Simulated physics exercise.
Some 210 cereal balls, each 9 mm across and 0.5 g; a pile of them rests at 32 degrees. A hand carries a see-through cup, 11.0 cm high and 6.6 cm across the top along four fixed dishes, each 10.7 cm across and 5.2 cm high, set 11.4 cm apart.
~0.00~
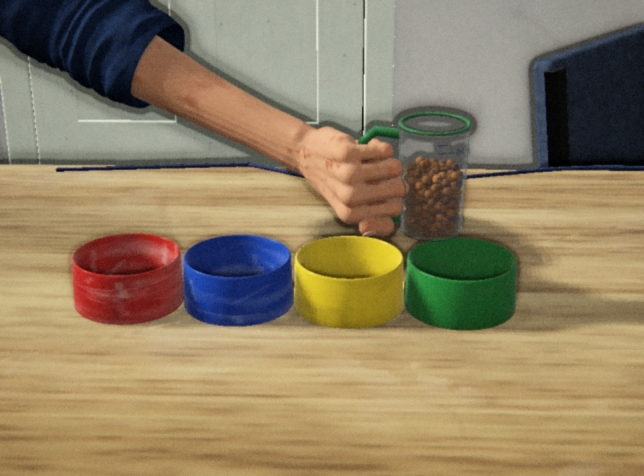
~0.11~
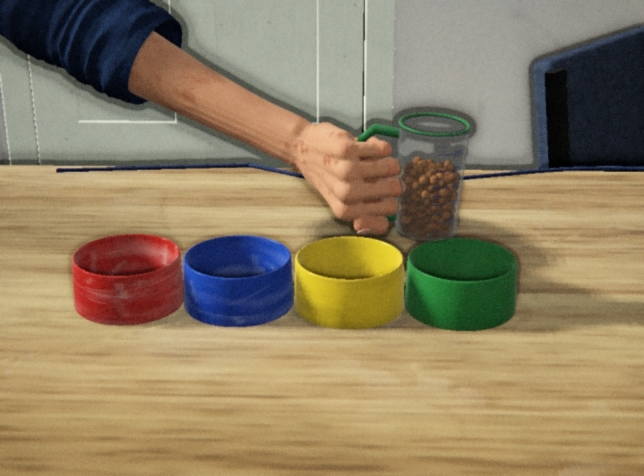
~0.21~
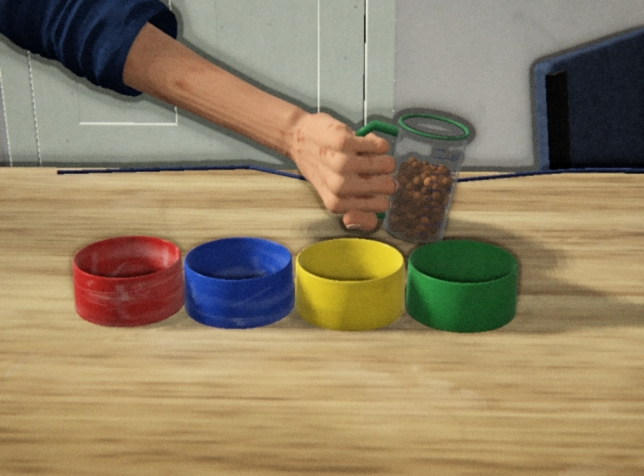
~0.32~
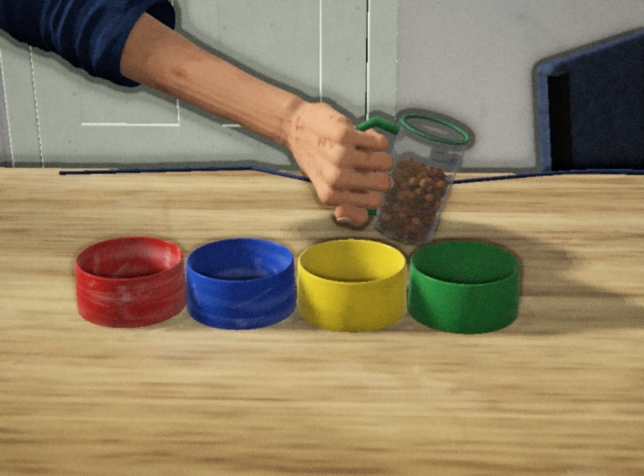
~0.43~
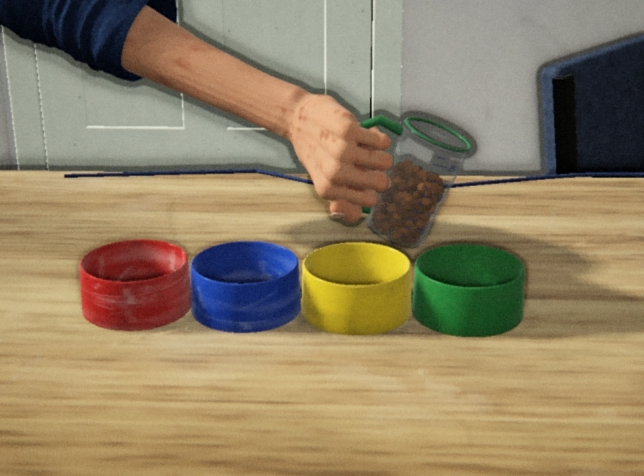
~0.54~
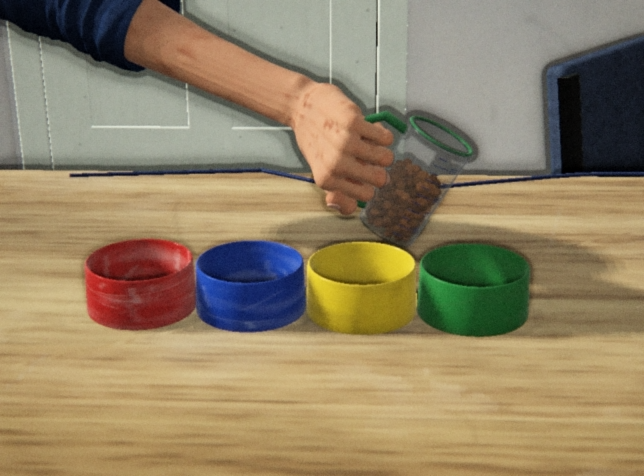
On a wooden tabletop, a hand holds a clear cup of brown pieces behind a row of red, blue, yellow and green dishes, then gradually tilts it to the right while shifting it slightly left.
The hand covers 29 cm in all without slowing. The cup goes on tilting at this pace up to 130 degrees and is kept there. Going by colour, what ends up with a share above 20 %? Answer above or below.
Red dish: Below; blue dish: Below; green dish: Below; yellow dish: Above; on the counter: Below.
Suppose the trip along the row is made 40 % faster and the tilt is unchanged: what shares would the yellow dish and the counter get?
Then: Yellow 30; counter 10.
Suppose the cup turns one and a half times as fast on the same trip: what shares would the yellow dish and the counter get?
Yellow 90; counter 10.
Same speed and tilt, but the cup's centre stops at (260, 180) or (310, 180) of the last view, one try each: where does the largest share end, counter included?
The winner: Yellow; yellow.
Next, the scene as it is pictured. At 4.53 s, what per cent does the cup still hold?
About 0 per cent.
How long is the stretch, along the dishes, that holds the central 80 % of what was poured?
About 6 cm.
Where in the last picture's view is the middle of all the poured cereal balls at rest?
Around (363, 294).
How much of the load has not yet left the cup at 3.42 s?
Some 0 per cent of the load.
After 2.27 s, tilt 129 degrees; cup holds 20 %, yellow 80 %.
After 3.42 s, tilt 130 degrees; cup holds 0 %, yellow 100 %.
After 4.53 s, tilt 130 degrees; cup holds 0 %, yellow 100 %.
By 4.8 s all is still; red 0 %, blue 0 %, green 0 %, yellow 100 %, counter 0 %.
